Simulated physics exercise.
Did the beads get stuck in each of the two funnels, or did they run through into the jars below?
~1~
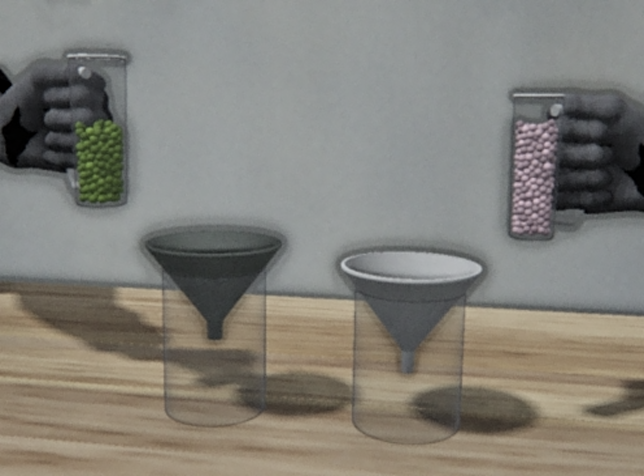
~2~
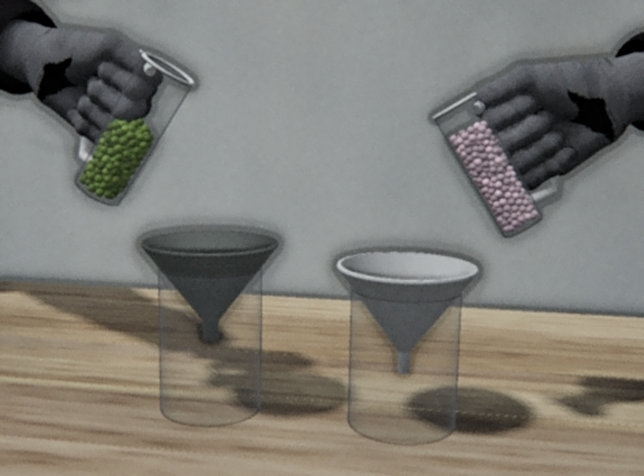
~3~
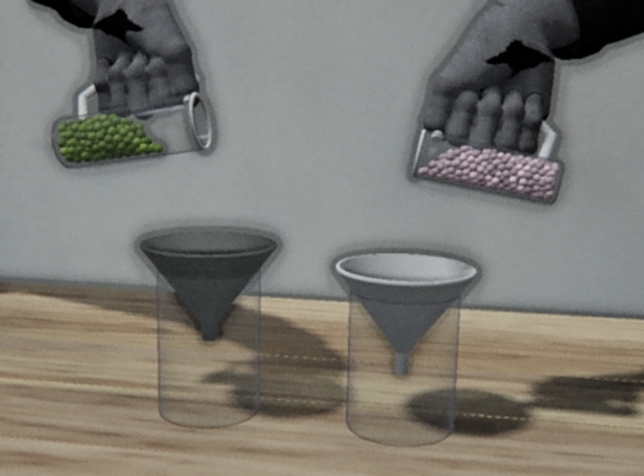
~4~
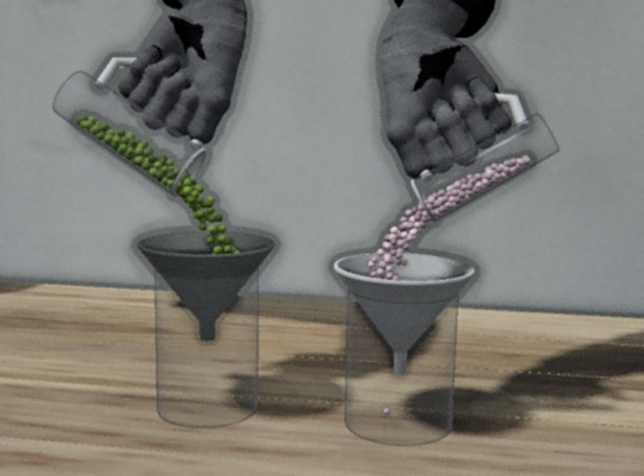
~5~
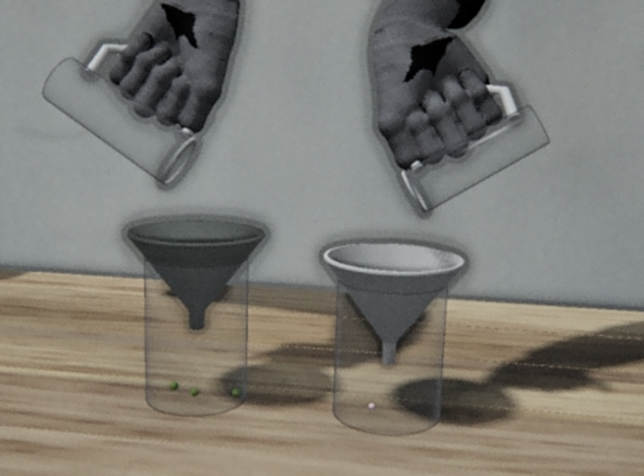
They got stuck in both. The left funnel and the right funnel each jammed, with only a stray few beads reaching the jars.
